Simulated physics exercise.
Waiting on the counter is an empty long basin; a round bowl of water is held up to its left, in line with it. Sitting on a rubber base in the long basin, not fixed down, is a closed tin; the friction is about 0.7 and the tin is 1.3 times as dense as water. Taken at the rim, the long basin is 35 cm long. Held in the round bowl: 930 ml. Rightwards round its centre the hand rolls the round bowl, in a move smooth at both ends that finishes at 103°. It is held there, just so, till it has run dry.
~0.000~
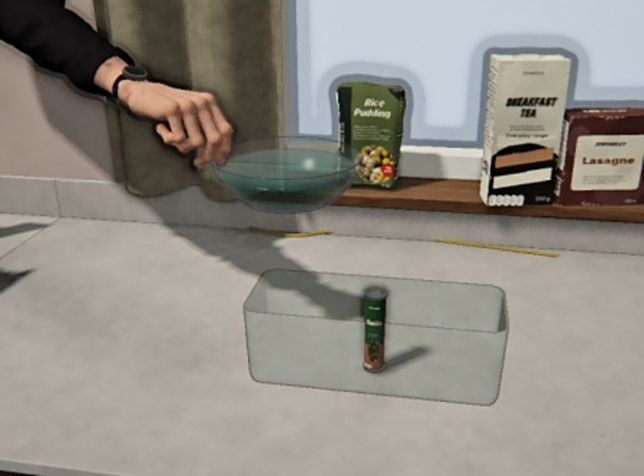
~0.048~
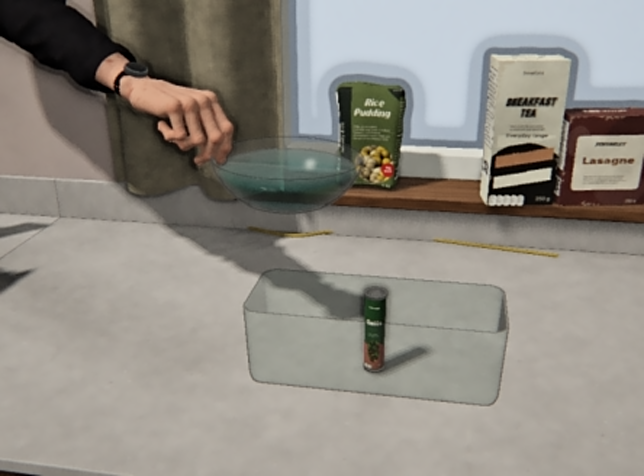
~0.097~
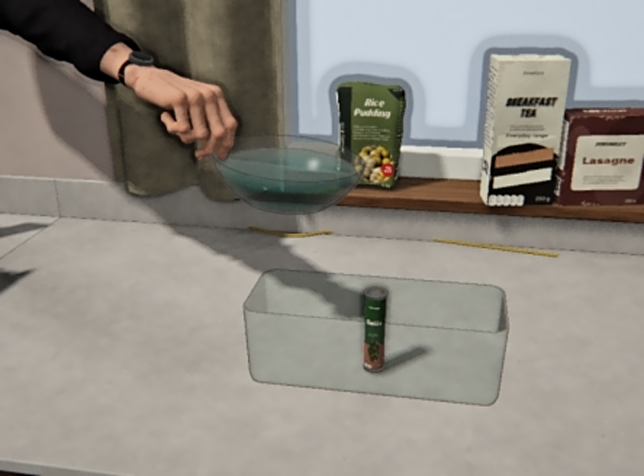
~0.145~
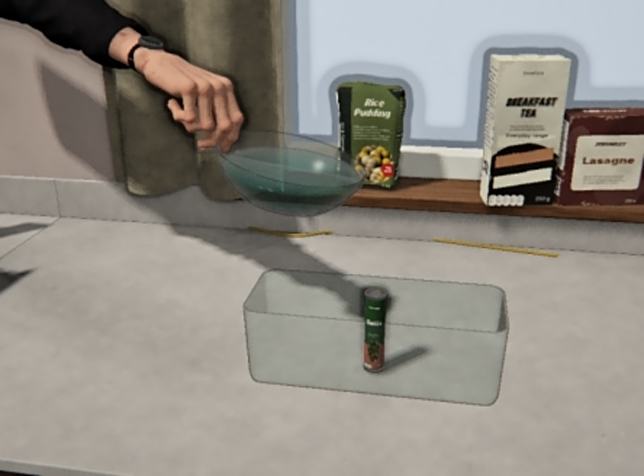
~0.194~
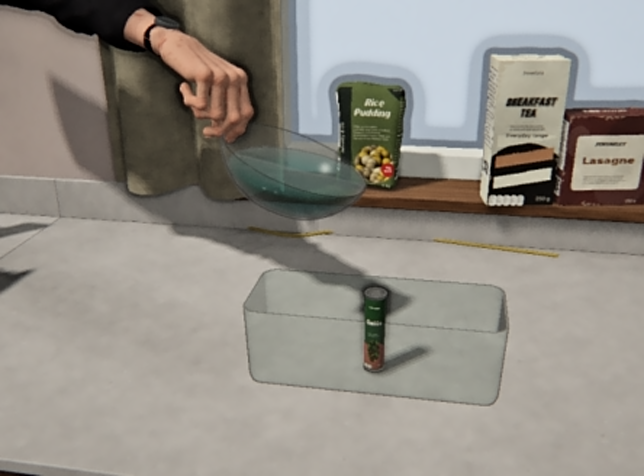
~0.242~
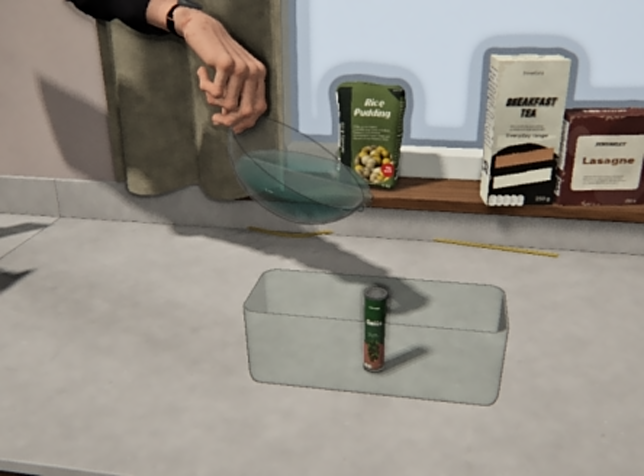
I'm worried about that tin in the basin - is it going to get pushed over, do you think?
It does not capsize.
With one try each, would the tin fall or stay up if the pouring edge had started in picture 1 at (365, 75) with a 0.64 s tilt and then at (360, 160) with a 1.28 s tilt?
First it stays on its base; then it stays on its base.
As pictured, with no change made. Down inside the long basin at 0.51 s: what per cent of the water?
52 %, more or less.
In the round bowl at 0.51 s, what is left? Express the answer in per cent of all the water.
Roughly 2 percent.
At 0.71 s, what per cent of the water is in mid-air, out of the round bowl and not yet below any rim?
Near 14 percent.
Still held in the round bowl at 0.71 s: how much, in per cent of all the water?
Around 0 in a hundred.
By 0.51 s the tilt is 93° and 2 per cent is still to pour; the tin stands where it began.
By 0.71 s the tilt is 103° and 0 per cent is still to pour; the tin stands where it began.
By 0.92 s the tilt is 103° and 0 per cent is still to pour; the tin stands where it began.
By 1.14 s the tilt is 103° and 0 per cent is still to pour; the tin stands where it began.
At rest the tin stands where it began.
